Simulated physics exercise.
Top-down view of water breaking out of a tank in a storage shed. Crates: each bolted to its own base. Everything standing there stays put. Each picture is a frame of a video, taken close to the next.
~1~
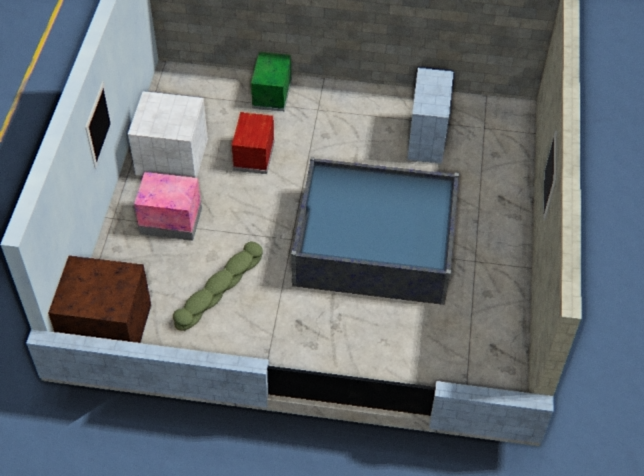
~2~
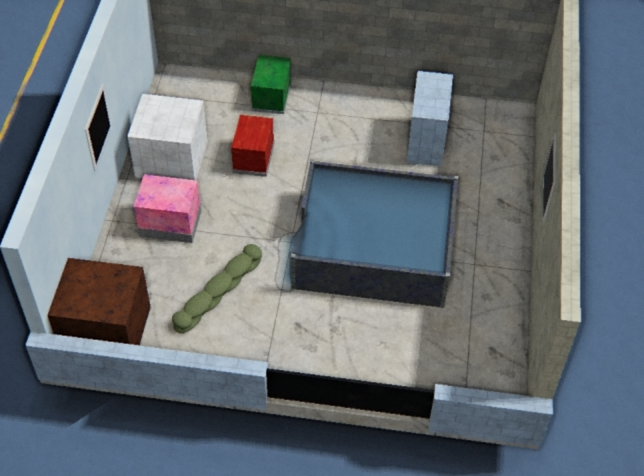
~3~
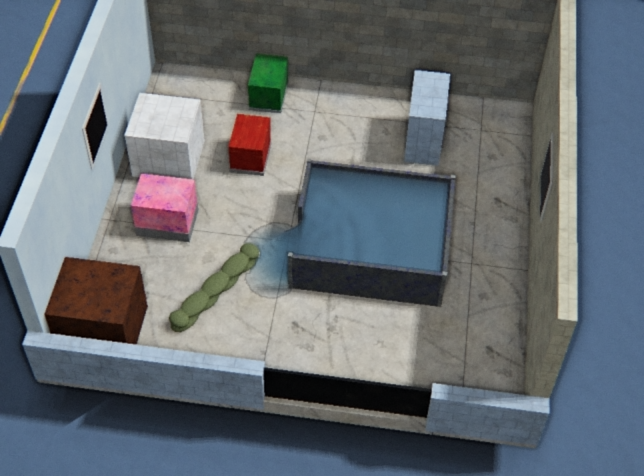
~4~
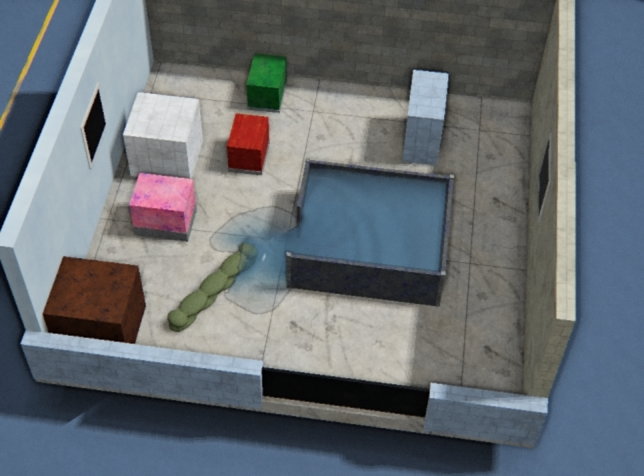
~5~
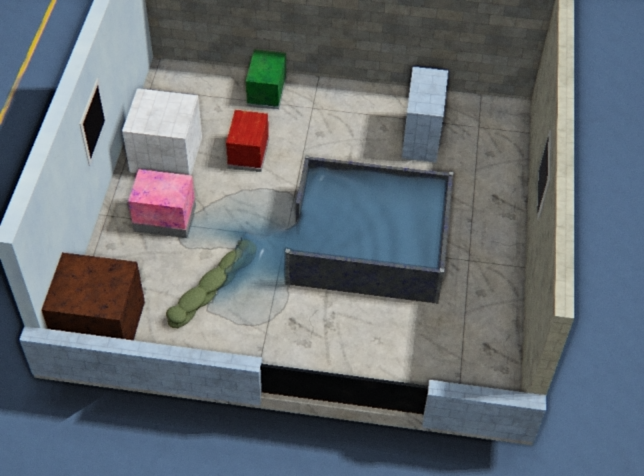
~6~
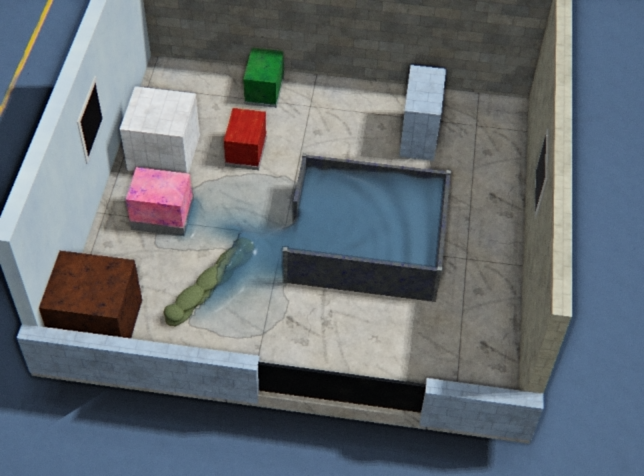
In a storage shed, water breaks from a tank's left side, pouring around a green segmented barrier and spreading across the floor.
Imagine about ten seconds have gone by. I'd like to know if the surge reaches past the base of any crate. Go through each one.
Here is how it goes: The red crate is reached; the pink crate is reached; the green crate is reached.
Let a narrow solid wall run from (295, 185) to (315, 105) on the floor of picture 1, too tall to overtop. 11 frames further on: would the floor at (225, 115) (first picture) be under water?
My call: Soaked.
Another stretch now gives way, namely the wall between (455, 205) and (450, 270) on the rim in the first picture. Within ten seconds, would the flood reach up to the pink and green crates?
Within ten seconds the pink crate stays untouched and the green crate is drenched.
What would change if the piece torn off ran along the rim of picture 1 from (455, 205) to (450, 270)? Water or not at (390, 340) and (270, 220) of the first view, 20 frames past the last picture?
I'd expect the first point to be reached and the second point to stay dry.
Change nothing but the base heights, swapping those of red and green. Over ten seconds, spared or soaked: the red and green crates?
Result - red: Hit; green: Hit.
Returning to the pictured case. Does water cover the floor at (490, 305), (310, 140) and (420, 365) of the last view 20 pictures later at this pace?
Going through them one by one, the first is spared, the second waterlogged and the third waterlogged.
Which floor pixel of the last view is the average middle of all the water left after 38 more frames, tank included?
Roughly (278, 231).
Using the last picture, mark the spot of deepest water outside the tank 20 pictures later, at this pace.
I'd mark about pixel (60, 354).
A moment on, water covers 20 % of the floor; the red crate water round its plinth, the pink crate water round its plinth, the green crate not reached.
Next, water covers 35 % of the floor; the red crate water round its plinth, the pink crate water round its plinth, the green crate water round its plinth.
Then, water covers 60 % of the floor; the red crate water round its plinth, the pink crate water round its plinth, the green crate water round its plinth.
Later, water covers 80 % of the floor; the red crate water round its plinth, the pink crate water round its plinth, the green crate water round its plinth.
In the end, water covers 100 % of the floor; the red crate was topped, the pink crate was topped, the green crate was topped.
